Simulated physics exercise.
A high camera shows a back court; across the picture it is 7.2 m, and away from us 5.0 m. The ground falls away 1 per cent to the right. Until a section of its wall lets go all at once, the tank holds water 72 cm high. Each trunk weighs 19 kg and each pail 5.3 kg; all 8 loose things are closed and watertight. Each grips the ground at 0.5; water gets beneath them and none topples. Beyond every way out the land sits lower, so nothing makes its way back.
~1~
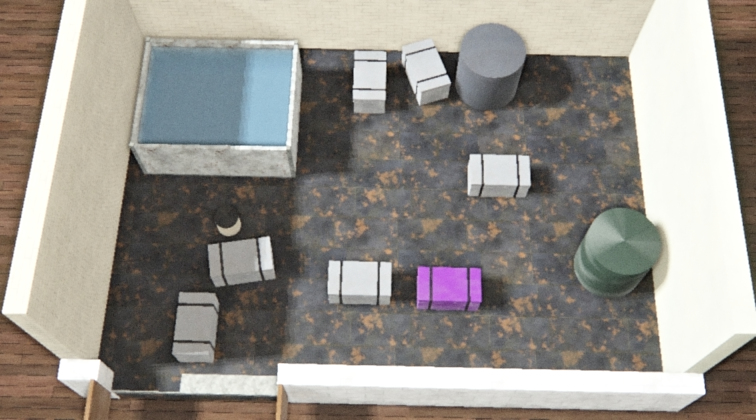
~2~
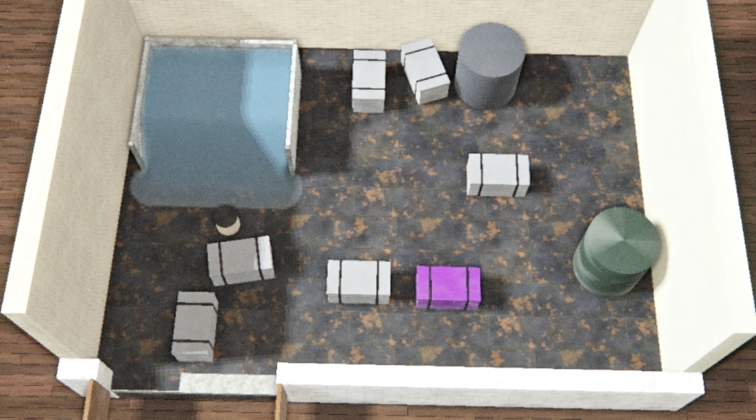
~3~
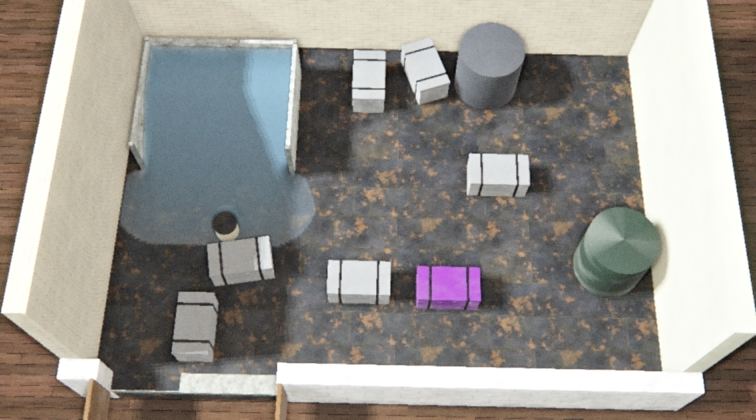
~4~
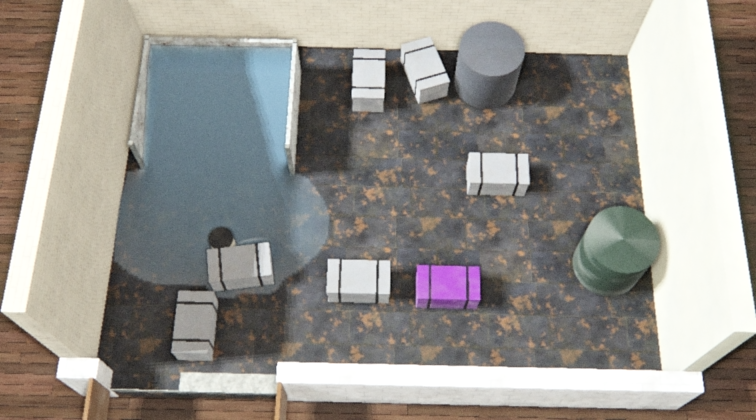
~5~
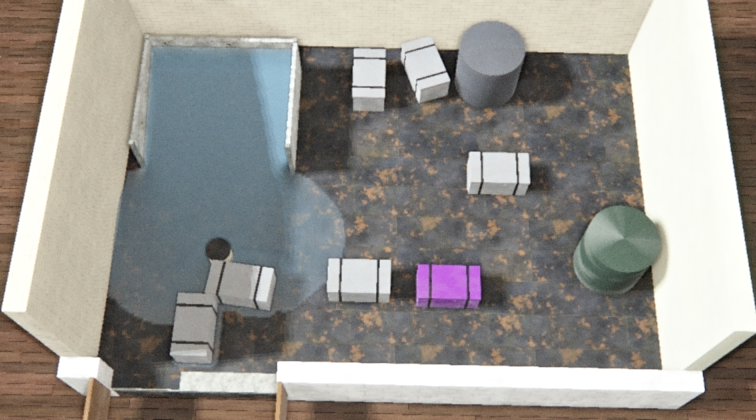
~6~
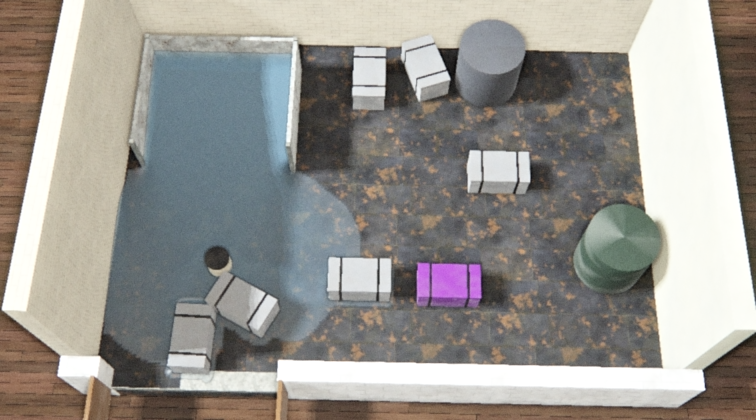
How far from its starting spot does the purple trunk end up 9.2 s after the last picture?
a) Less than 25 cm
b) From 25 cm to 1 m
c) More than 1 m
Option b: From 25 cm to 1 m.
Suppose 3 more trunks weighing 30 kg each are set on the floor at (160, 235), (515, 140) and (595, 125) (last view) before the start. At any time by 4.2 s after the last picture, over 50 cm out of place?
So that's beyond the threshold, within the threshold and within the threshold, in that sequence.
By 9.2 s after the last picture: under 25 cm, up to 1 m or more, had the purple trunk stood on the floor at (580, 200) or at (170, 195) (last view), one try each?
At the first spot it keeps its position; at the second it winds up far off.
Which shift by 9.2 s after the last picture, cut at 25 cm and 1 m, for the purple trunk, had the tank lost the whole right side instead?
Then the purple trunk ends far away.
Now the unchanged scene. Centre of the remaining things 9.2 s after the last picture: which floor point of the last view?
(472, 178).
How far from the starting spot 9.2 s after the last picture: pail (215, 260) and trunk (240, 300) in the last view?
In turn: Gone out, gone out.
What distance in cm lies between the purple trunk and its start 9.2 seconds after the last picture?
Measured offset: Near 60 cm.
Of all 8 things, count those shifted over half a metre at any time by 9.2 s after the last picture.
The number is 5.
Then, 1.2 s after the last picture the purple trunk is near (449, 281), 0.0 m from its start, aground; 3 of 8 are out; 1 afloat.
Then, 3.8 s after the last picture the purple trunk is near (467, 244), 0.6 m from its start, aground; 3 of 8 are out; 1 afloat.
Then, 6.2 s after the last picture the purple trunk is near (467, 244), 0.6 m from its start, aground; 3 of 8 are out; 1 afloat.
Then, 9.2 s after the last picture the purple trunk is near (467, 244), 0.6 m from its start, aground; 3 of 8 are out; 1 afloat.
